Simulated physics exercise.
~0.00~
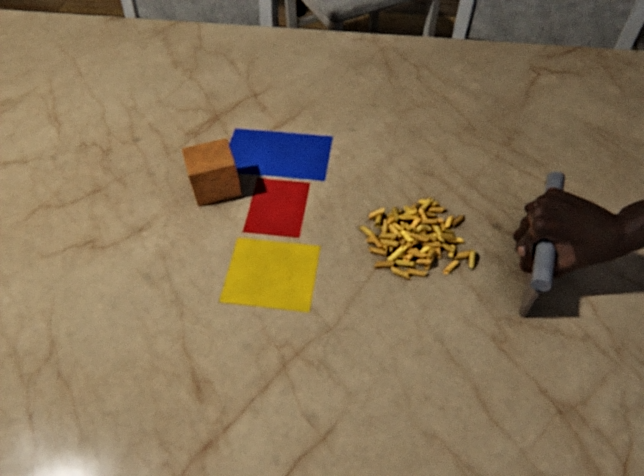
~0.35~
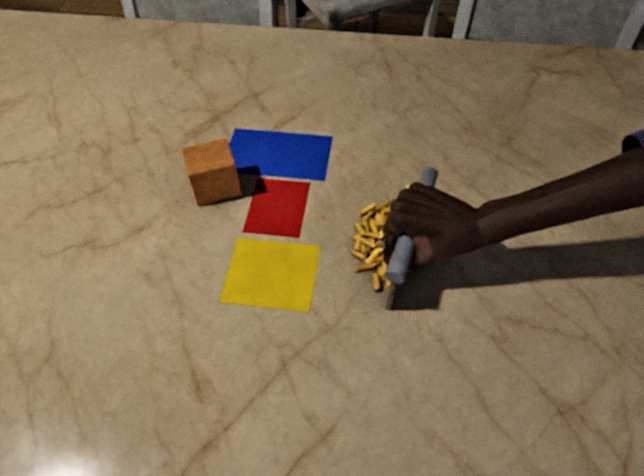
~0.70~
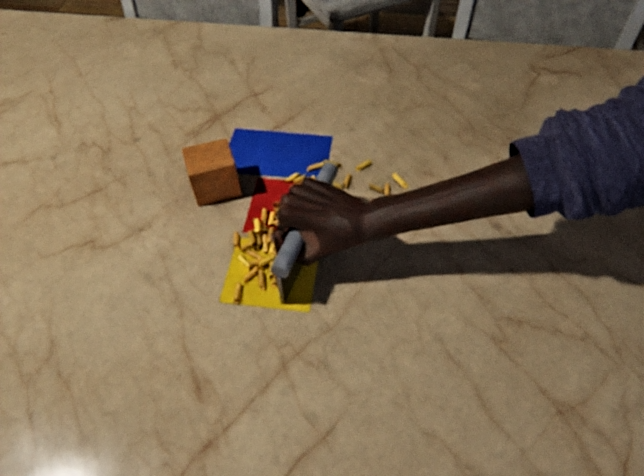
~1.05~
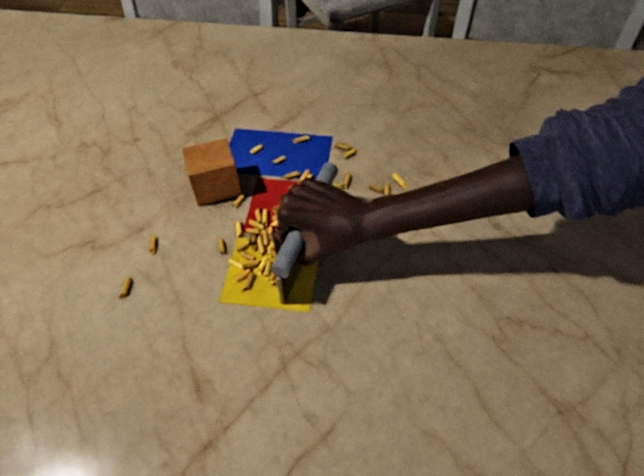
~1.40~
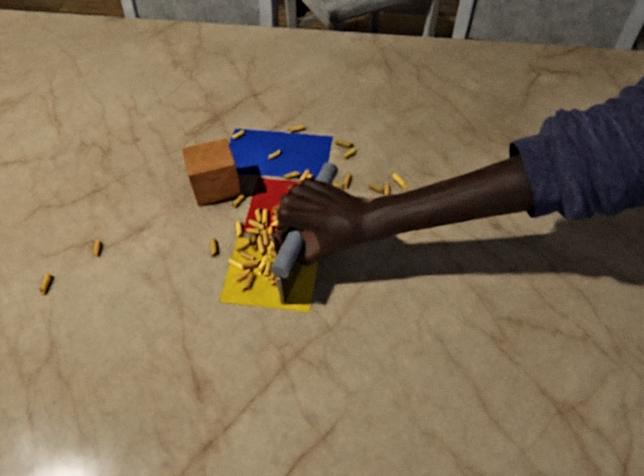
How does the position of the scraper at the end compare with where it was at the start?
At the start the scraper is at the right side of the table, to the right of the pasta heap. At the end it is much further left, resting over the red and yellow mats.
At the start, a dark-skinned hand holds a gray scraper at the right of a marbled table, with a heap of dry yellow pasta to its left, then blue, red and yellow mats and a wooden block. The hand pushes the scraper left into the heap and bunches the pieces ahead of it. It carries them onto the mats and halts there, leaving a few behind. Some pieces slide on across the blue mat and past the mats to the left. At the end, most pasta lies by the still scraper on the red and yellow mats, with strays scattered around.
